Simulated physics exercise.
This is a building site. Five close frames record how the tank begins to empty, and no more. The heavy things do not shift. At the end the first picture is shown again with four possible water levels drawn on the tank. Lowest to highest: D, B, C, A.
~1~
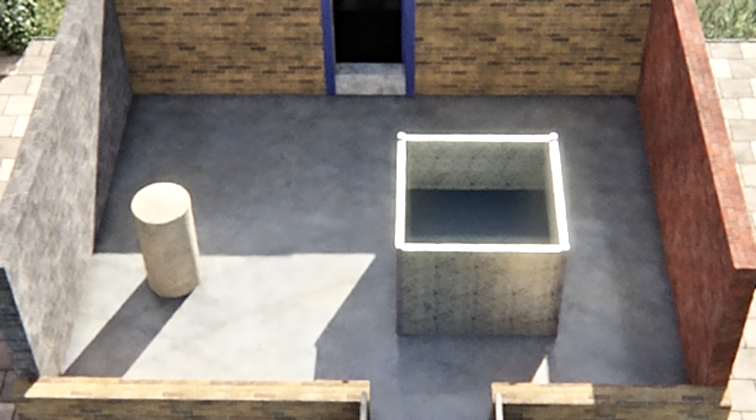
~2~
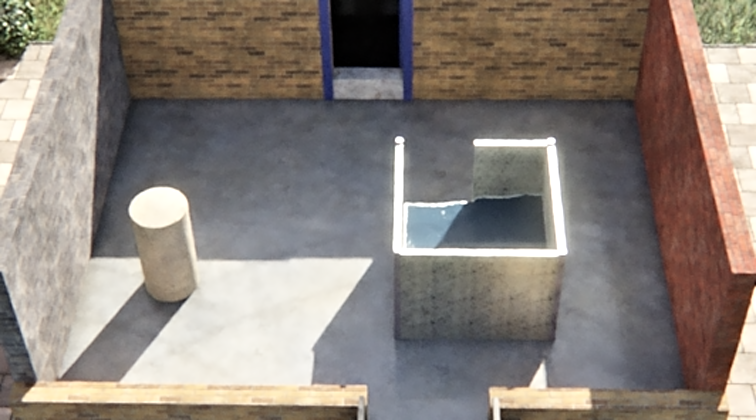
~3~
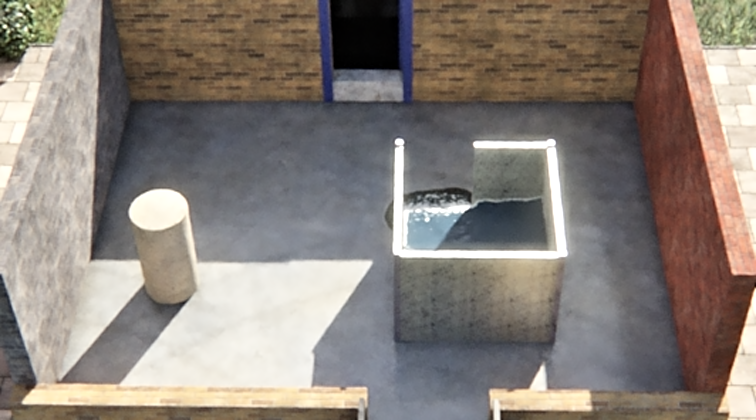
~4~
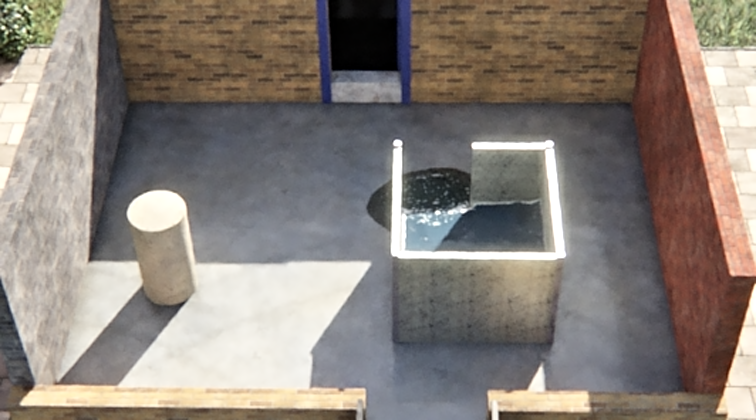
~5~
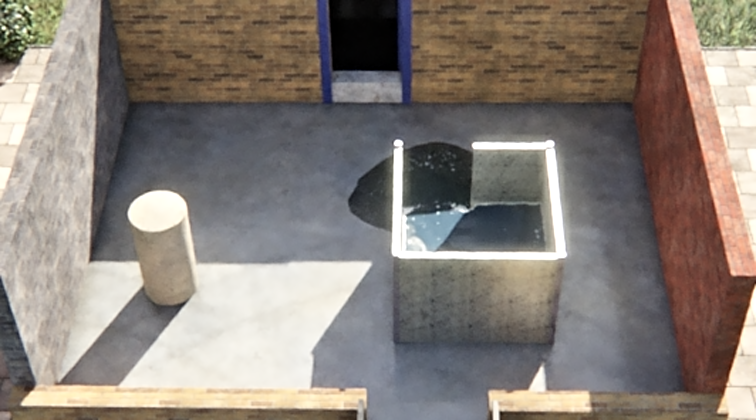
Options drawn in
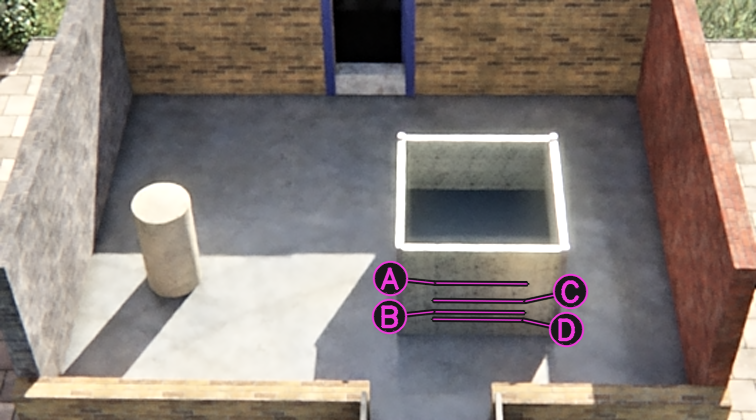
On a building site, part of the back of a square water tank was suddenly gone, and water ran out through the gap, spreading a dark wet patch across the grey floor behind and left.
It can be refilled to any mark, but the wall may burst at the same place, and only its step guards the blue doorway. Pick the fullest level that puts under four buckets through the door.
A will do.
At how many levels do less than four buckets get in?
All four.
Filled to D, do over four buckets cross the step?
No.
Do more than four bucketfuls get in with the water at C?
No, that is safe.
In magenta, A at (480, 283); B at (478, 312); C at (479, 300); D at (478, 319); from the bottom up D, B, C, A.
For line A, a splash gets over, under a bucket.
For line B, nothing gets over.
For line C, nothing gets over.
For line D, nothing gets over.
